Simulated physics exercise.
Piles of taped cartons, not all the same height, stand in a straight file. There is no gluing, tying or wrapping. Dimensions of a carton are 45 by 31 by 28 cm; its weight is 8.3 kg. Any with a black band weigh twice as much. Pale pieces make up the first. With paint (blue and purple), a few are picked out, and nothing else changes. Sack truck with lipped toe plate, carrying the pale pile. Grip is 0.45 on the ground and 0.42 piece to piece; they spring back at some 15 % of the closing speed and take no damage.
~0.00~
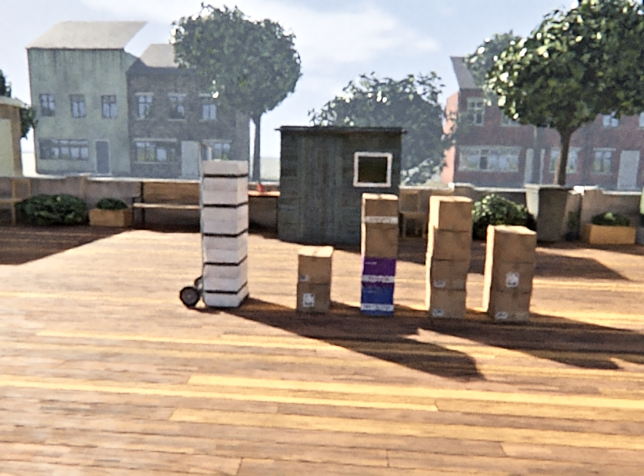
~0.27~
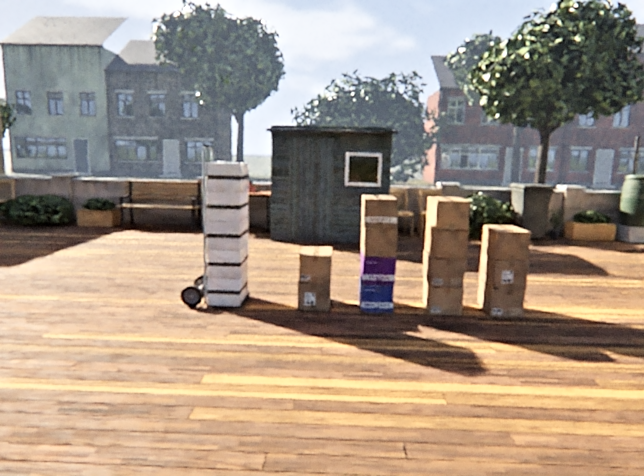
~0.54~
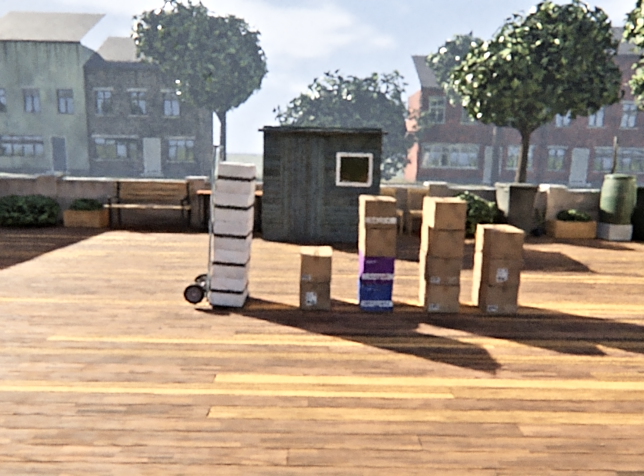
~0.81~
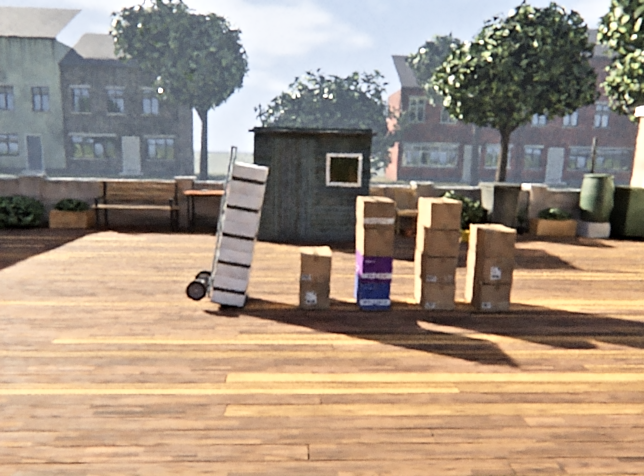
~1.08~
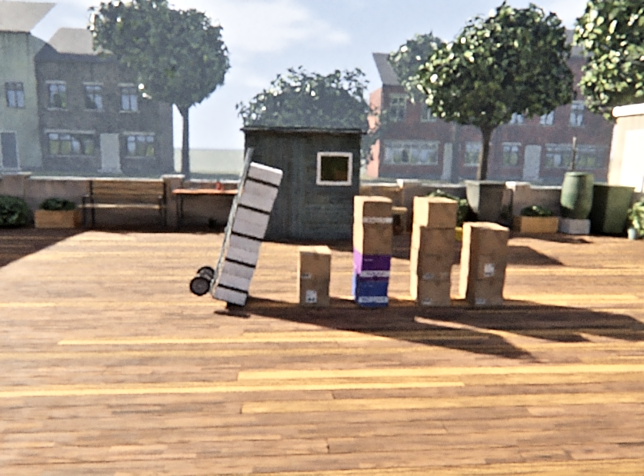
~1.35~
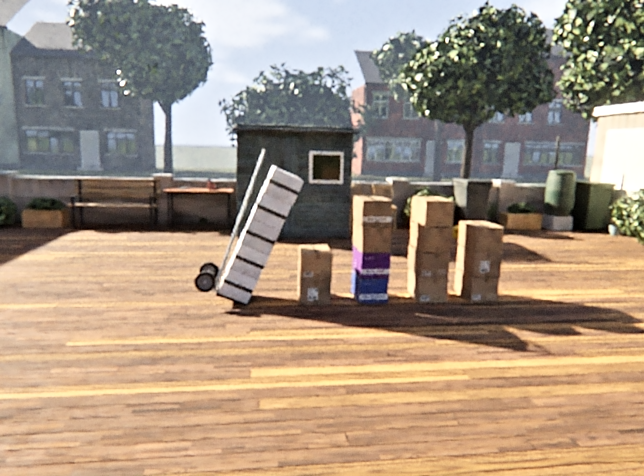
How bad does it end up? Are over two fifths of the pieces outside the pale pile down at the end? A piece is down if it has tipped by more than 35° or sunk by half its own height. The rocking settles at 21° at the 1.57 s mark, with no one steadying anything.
No.
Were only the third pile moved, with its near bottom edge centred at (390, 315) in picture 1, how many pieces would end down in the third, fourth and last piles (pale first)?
Then, pile by pile: Third 0, fourth 0, last 0.
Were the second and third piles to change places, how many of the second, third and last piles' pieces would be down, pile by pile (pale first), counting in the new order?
Second 4, third 0, last 0.
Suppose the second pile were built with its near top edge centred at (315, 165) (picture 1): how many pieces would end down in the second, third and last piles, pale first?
Pile by pile that makes second 5, third 2, last 3.
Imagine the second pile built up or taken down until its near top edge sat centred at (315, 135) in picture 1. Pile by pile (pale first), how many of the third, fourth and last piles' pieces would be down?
Down by pile: Third 4, fourth 2, last 2.
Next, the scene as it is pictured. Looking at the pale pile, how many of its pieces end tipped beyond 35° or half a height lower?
In total, 5 of the pale pieces.
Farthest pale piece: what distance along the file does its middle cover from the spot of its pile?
Distance along: Near 140 cm.
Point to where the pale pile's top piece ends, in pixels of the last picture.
(361, 245).
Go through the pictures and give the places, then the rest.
In the first frame (each place is the centre of the face we see best; the camera moves round a little), truck frame (202, 178) 0° forward; purple carton (379, 273); blue carton (377, 301); the others all in place.
In the second frame, truck frame (204, 179) 0° forward; purple carton (379, 272).
In the third frame, truck frame (214, 179) 4° forward, top of the pale pile leaning 4°; purple carton (379, 271); the others all in place.
In the fourth frame, truck frame (227, 178) 9° forward, top of the pale pile leaning 9°; blue carton (375, 297); the others all in place.
In the fifth frame, truck frame (242, 178) 15° forward, top of the pale pile leaning 15°; blue carton (374, 294); the others all in place.
In the sixth frame, truck frame (255, 179) 20° forward, top of the pale pile leaning 24°; blue carton (374, 292); purple carton (376, 266); the others all in place.
By 1.50 s, 0 of the pale pile down; none of the 13 other cartons down.
By 1.72 s, 5 of the pale pile down; none of the 13 other cartons down.
By 1.98 s, 5 of the pale pile down; none of the 13 other cartons down, 4 disturbed; purple carton moved 57 mm.
By 2.42 s, 5 of the pale pile down; none of the 13 other cartons down, 7 disturbed; blue carton tilted 14°; purple carton tilted 14°.
When it is over (3.3 s), 5 of the pale pile down; none of the 13 other cartons down, 10 disturbed; purple carton tilted 18°; blue carton tilted 18°. That is 0 per cent. In pixels of the last frame, middles, purple carton near (388, 260), blue carton near (374, 282).
